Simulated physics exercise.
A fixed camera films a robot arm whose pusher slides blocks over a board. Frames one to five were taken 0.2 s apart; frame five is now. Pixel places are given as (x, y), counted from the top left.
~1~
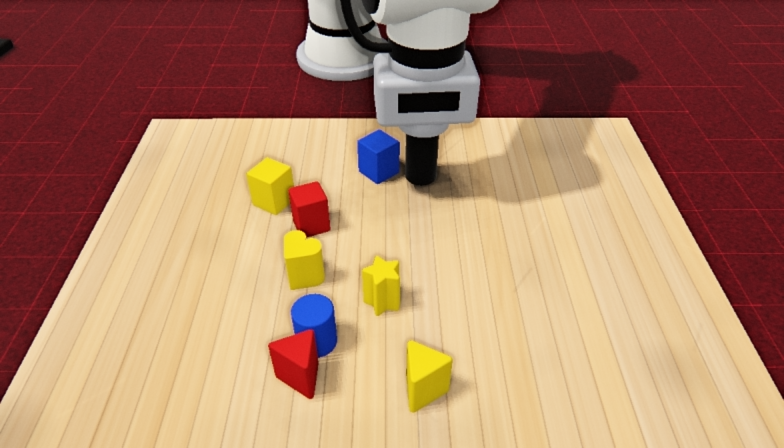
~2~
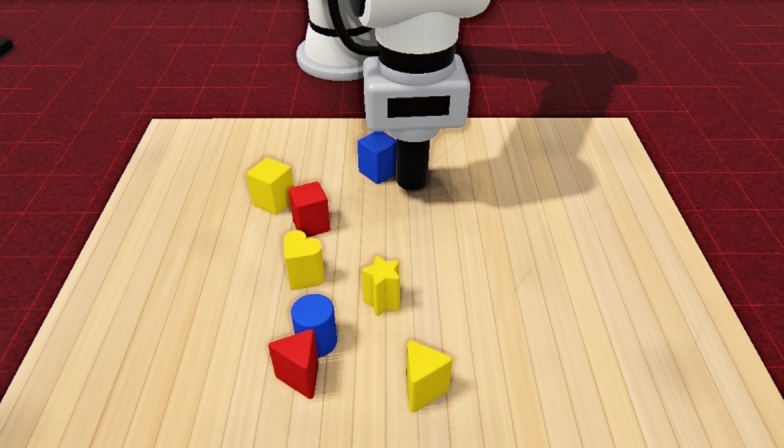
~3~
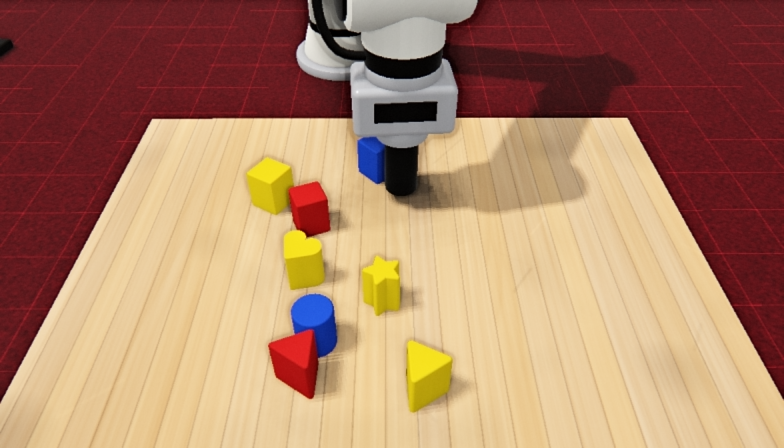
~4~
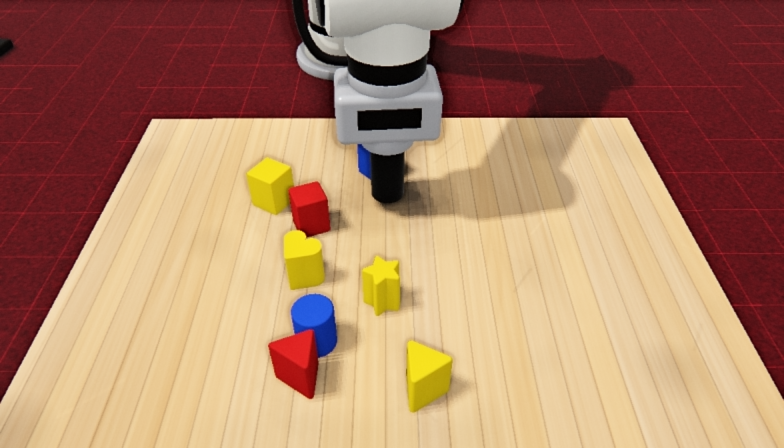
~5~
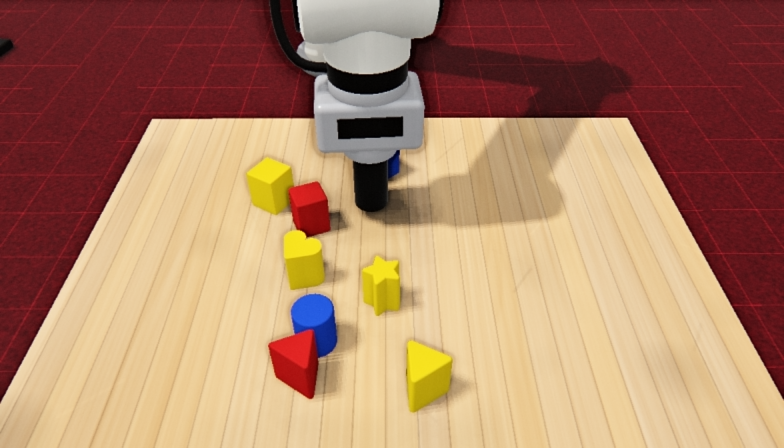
A robot arm moves left and slightly forward, passing in front of the blue cube.
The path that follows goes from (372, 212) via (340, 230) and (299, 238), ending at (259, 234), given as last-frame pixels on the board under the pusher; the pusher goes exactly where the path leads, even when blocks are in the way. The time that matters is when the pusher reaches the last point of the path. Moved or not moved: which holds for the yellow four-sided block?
Moved away.
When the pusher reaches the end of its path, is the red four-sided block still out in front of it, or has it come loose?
Pushed along.
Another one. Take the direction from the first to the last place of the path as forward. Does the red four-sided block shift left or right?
It goes right.
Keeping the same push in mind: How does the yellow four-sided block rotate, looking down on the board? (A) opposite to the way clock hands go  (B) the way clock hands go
(B)
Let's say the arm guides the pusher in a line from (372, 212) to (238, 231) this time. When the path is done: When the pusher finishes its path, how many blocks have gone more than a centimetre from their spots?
I'd put the number at one.
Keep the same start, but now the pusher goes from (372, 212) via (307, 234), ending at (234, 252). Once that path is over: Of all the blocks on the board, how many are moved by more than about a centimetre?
My answer is one.
The first path, step by step. One third of the way, pusher (338, 221); red four-sided block (302, 193), turned 15° clockwise.
Two thirds of the way, pusher (297, 228); yellow four-sided block (267, 168); red four-sided block (270, 191), turned 75° clockwise.
At the end, pusher (257, 224); yellow four-sided block (257, 161), turned 60° clockwise; yellow heart-shaped block not moved; red four-sided block (236, 183), turned 95° clockwise.
